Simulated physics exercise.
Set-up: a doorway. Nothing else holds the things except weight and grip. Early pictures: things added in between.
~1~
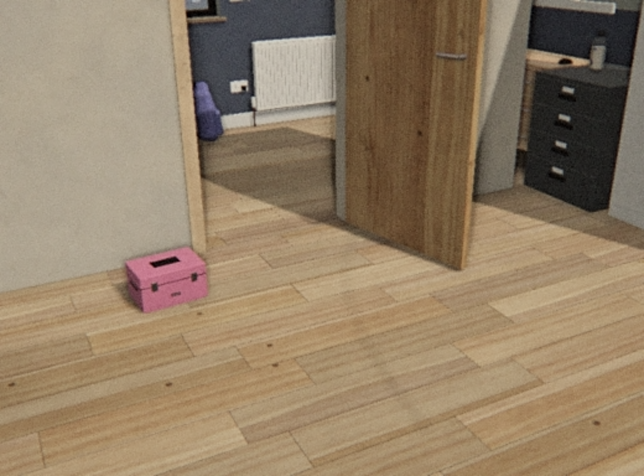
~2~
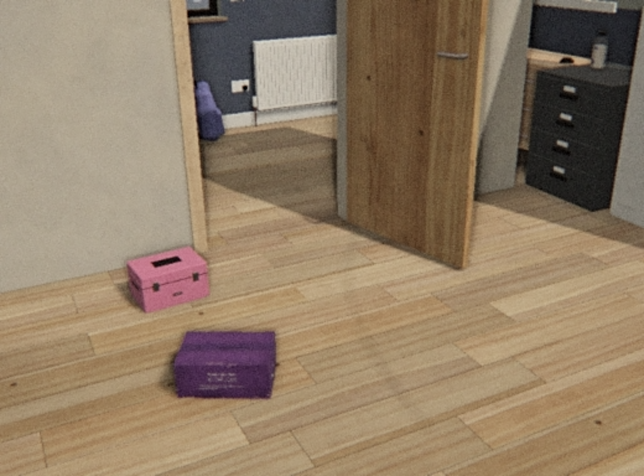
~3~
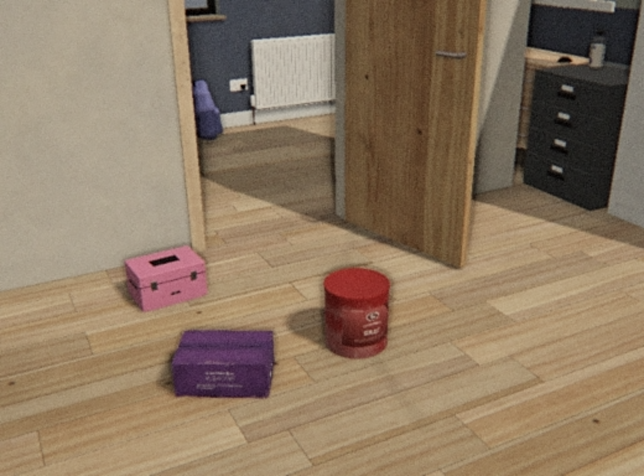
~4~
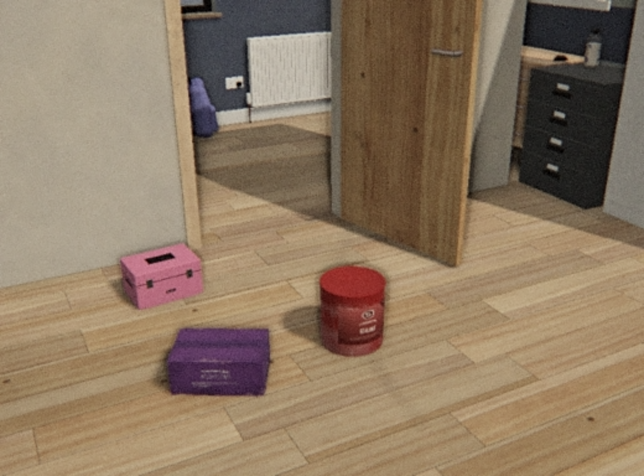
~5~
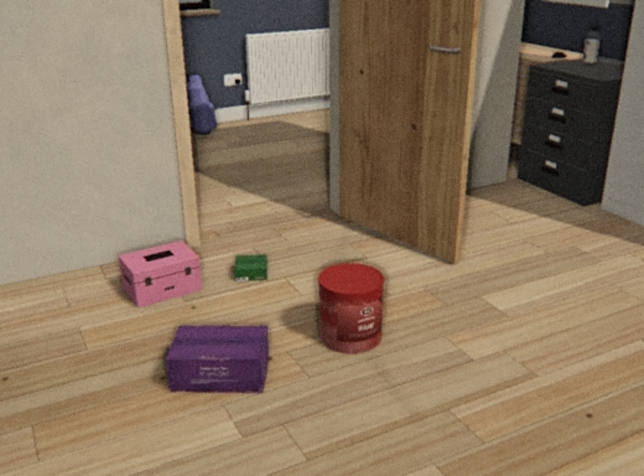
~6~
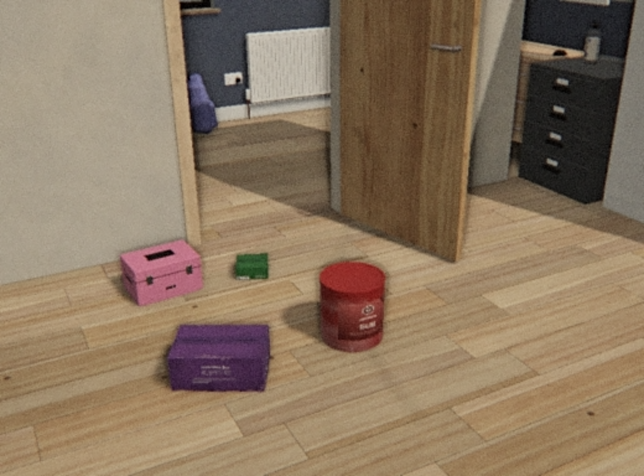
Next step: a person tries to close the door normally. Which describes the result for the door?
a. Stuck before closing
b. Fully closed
b.
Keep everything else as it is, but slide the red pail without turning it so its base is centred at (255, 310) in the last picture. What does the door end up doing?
Result: Door meets the jamb.
Then, 0.90 s after the last picture, open by 67°.
Then, 1.40 s after the last picture, open by 33°; green box slid a little near (241, 265).
Then, 1.70 s after the last picture, open by 13°; green box slid well along near (199, 257).
At rest, open by 0°; moved from the start, green box; the other 3 in place. Seen from the same camera at the end, green box near (191, 256).
